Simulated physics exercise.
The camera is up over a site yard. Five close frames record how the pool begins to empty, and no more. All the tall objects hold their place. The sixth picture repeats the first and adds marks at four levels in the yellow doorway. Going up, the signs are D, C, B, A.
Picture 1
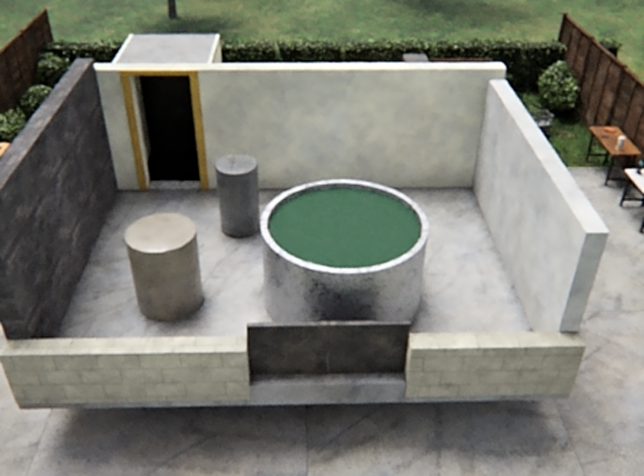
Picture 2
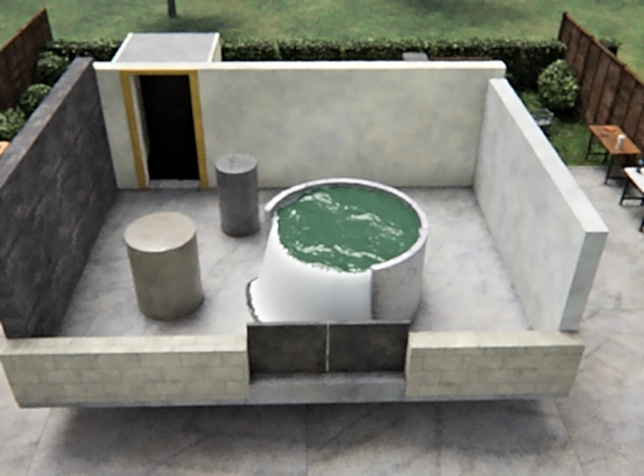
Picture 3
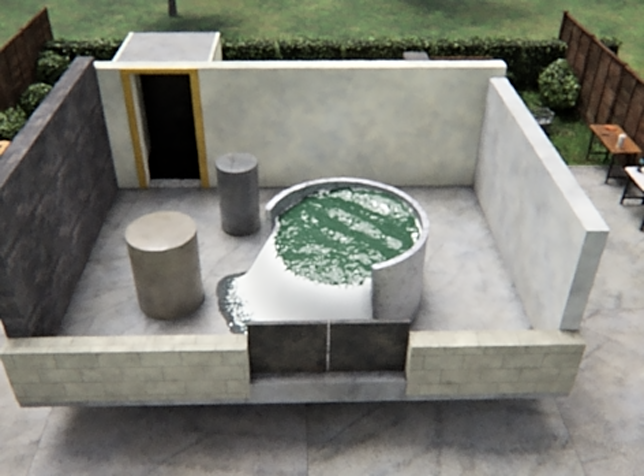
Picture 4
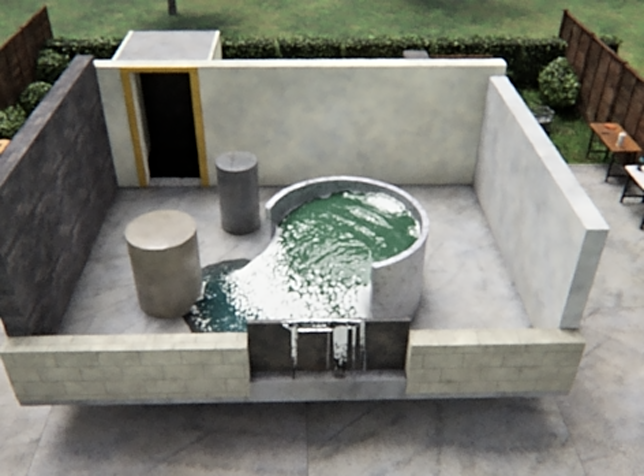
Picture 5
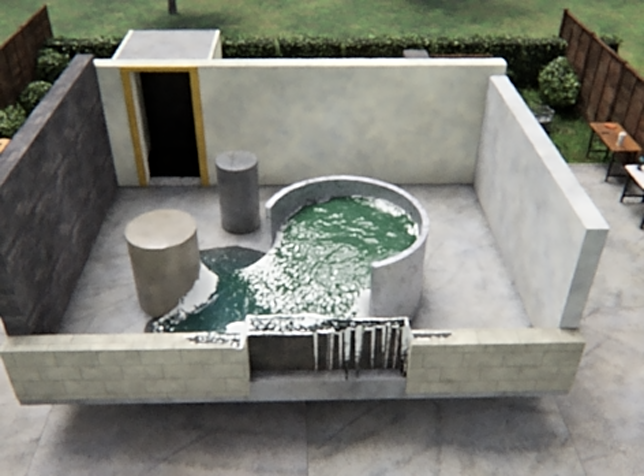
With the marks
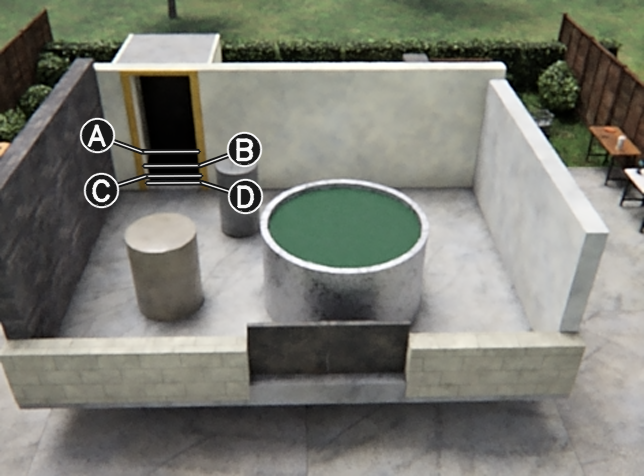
Green water bursting through the front left side of a round pool, spreading across a walled yard and streaming over the gate.
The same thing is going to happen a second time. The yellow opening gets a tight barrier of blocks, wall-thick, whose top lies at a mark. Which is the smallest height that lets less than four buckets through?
Mark B.
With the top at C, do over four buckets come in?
Yes, it does.
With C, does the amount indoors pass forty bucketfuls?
No, it does not.
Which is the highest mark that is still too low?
Mark C.
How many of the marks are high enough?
Two of the four.
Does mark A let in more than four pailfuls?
No, that is safe.
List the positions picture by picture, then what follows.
Water in the pool at rest, its middle at (344, 227); foot of the yellow doorway at (175, 189); shut gate at (328, 331), in the first picture.
In the second picture, 3 % of the ground under water, visible out to (257, 281).
In the third picture, 7 % of the ground under water, visible out to (236, 279).
In the fourth picture, 13 % of the ground under water, visible out to (215, 268).
In the fifth picture, 20 % of the ground under water, visible out to (217, 254).
In white, A at (170, 151); B at (172, 165); C at (173, 175); D at (174, 182); from the bottom up D, C, B, A.
If A is chosen, nothing gets over.
If B is chosen, a bucket or two gets in.
If C is chosen, some 15 bucketfuls get in.
If D is chosen, dozens of bucketfuls pour in.
